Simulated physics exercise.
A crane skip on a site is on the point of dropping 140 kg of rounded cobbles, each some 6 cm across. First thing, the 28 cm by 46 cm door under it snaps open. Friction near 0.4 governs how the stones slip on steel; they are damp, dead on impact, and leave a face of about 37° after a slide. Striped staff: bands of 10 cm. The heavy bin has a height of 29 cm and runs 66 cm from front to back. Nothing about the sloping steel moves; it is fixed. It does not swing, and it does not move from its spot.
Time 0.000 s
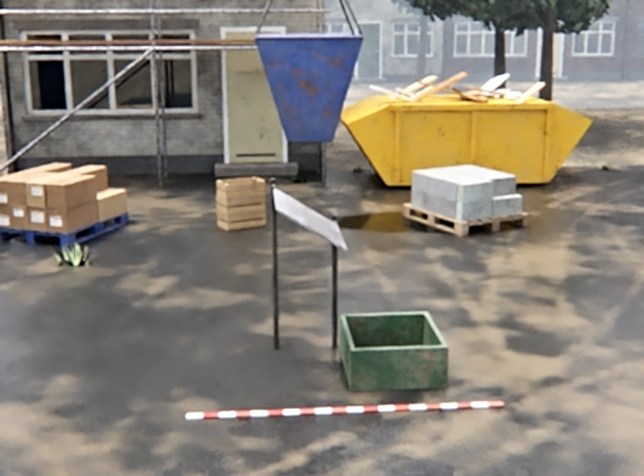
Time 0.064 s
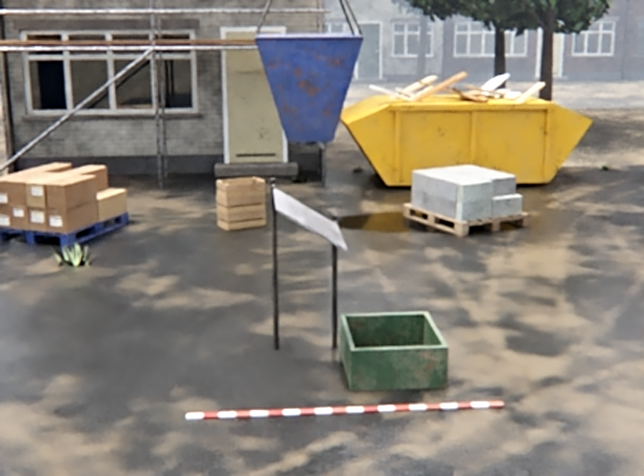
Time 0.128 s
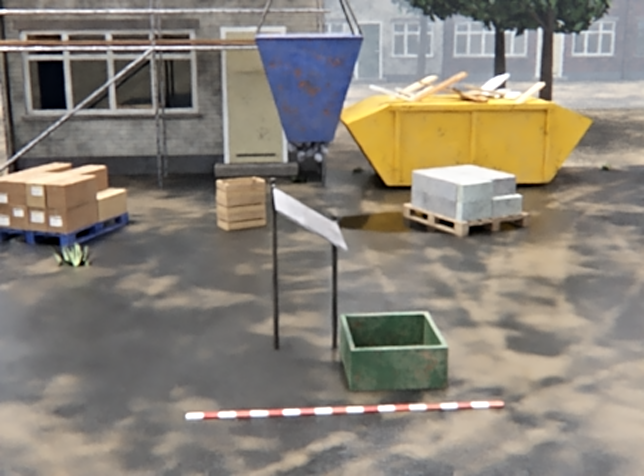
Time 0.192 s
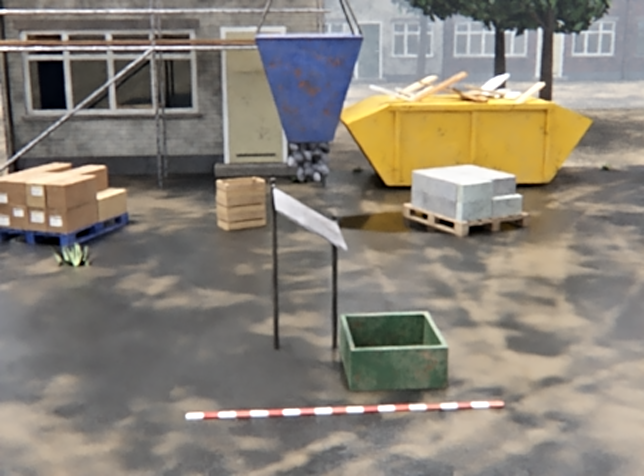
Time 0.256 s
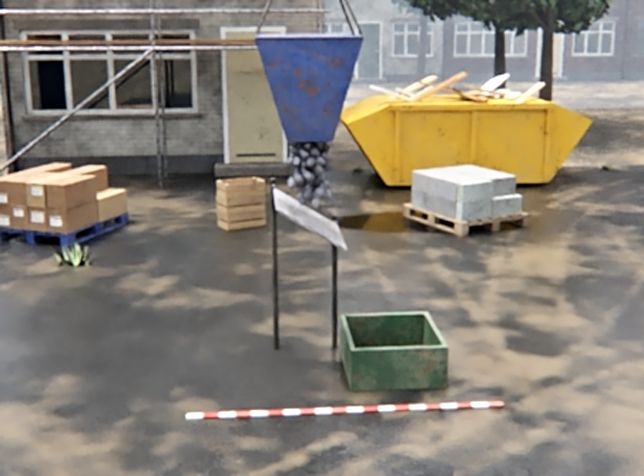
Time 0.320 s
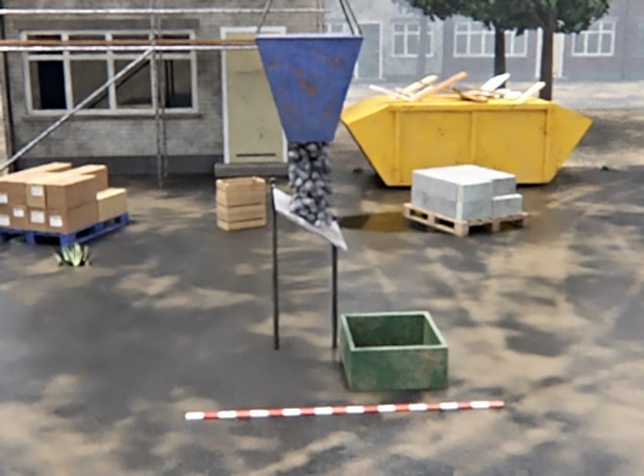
We see a blue skip hanging still above a tilted board on two posts and an open green box, then dark grey rounded stones emerge from its underside and pour downward in a lengthening column to the board's level.
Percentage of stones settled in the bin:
Around 55 per cent.
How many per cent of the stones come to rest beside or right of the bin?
Around 40 in a hundred of the load.
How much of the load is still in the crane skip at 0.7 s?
It still holds around 0 per cent.
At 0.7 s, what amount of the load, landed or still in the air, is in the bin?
25 %.
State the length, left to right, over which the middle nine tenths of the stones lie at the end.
Width: Near 110 cm.
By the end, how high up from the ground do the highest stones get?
About 32 cm above the ground.
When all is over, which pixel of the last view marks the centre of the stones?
Middle at rest: Roughly (413, 360).
After 0.7 s, 2 % in the crane skip, 39 % on the steel, 26 % falling or lying left of the bin, 25 % falling or lying in the bin, 7 % falling or lying beside or right of the bin; the stones farthest right are at (433, 337).
After 1.1 s, 0 % in the crane skip, 9 % on the steel, 7 % falling or lying left of the bin, 51 % falling or lying in the bin, 33 % falling or lying beside or right of the bin; the stones farthest right are at (499, 354).
After 1.7 s, 0 % in the crane skip, 3 % falling or lying left of the bin, 55 % falling or lying in the bin, 42 % falling or lying beside or right of the bin; the stones farthest right are at (553, 339).
After 2.6 s, 0 % in the crane skip, 3 % falling or lying left of the bin, 55 % falling or lying in the bin, 42 % falling or lying beside or right of the bin; the stones farthest right are at (571, 334).
After 4.5 s, 0 % in the crane skip, 3 % left of the bin, 55 % in the bin, 42 % beside or right of the bin; the stones farthest right are at (571, 334).
